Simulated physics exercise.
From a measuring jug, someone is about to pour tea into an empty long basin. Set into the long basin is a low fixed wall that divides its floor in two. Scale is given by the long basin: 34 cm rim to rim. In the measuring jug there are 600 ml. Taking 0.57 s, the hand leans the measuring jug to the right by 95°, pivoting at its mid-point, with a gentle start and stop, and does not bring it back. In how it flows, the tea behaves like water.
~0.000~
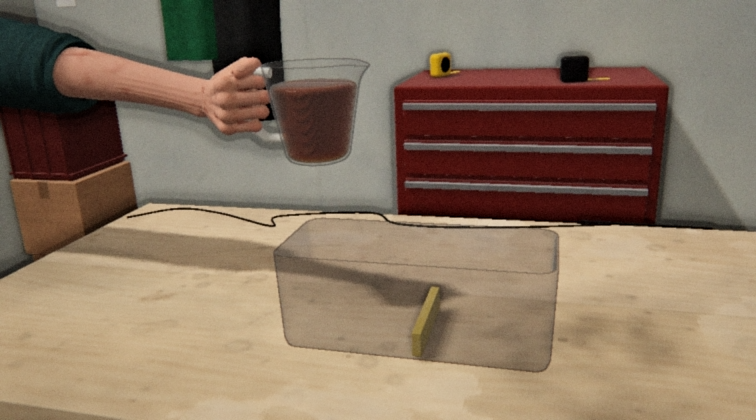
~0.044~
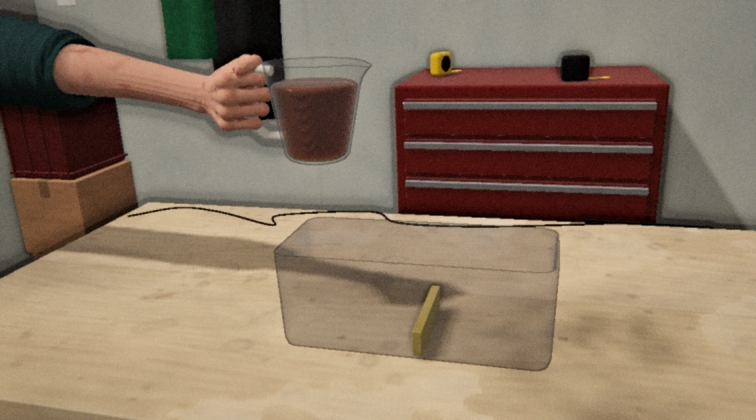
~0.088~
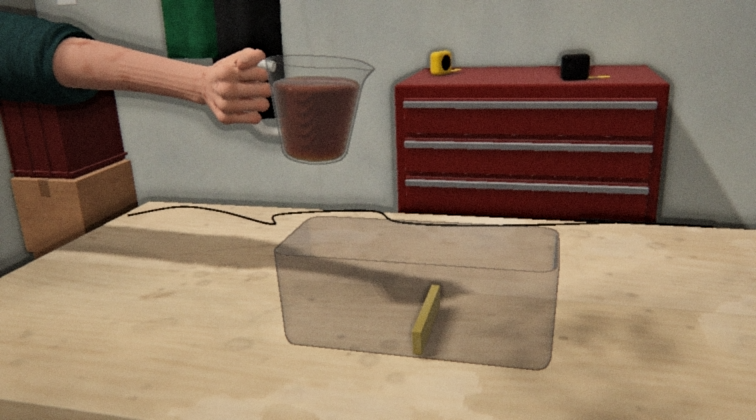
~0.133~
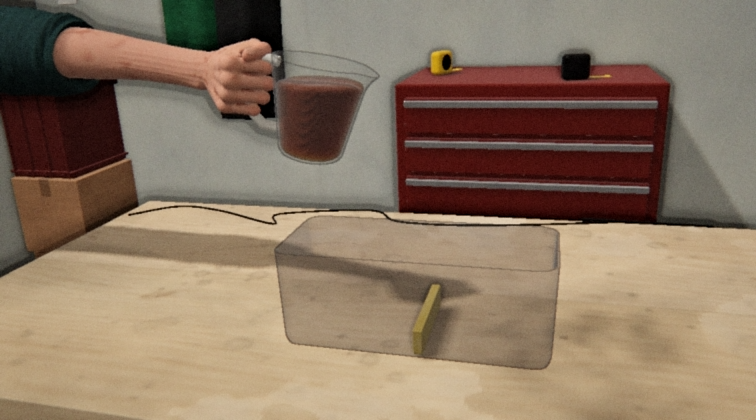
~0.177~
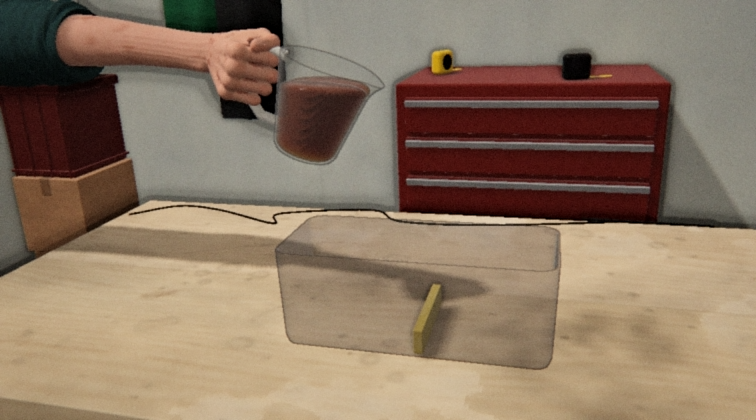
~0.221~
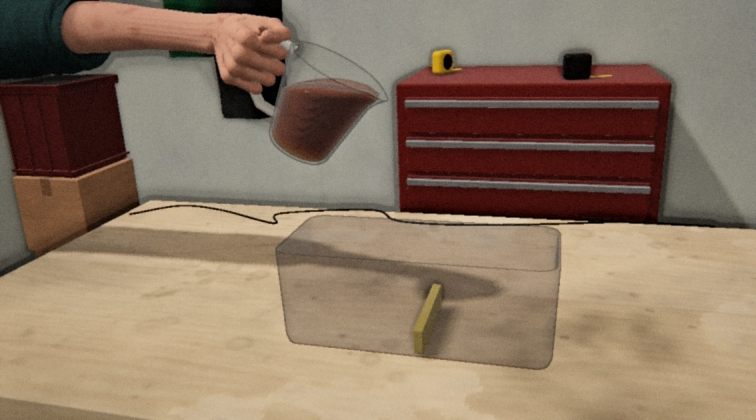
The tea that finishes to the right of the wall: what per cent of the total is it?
It is about 83 per cent of the total.
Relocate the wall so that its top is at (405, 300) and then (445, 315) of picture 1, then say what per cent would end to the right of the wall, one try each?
95 % and 40 %.
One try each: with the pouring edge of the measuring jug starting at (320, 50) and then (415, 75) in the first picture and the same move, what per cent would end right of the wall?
I'd expect close to 10 per cent and then close to 85 per cent.
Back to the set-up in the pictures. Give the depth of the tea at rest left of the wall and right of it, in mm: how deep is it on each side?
Left roughly 4 mm; right roughly 24 mm.
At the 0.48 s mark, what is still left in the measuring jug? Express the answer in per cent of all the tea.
I'd estimate some 56 % remains.
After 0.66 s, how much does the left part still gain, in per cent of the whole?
Near 4 percent, more or less.
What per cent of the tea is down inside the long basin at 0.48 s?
Roughly 10 per cent.
After 0.48 s the tilt is 89° and 56 per cent is still to pour, 0 is left of the wall and 10 right of it.
After 0.66 s the tilt is 95° and 16 per cent is still to pour, 12 is left of the wall and 52 right of it.
After 0.86 s the tilt is 95° and 3 per cent is still to pour, 11 is left of the wall and 82 right of it.
After 1.07 s the tilt is 95° and 0 per cent is still to pour, 14 is left of the wall and 84 right of it.
In the end 16 per cent lies left of the wall, 83 right of it and 1 outside.
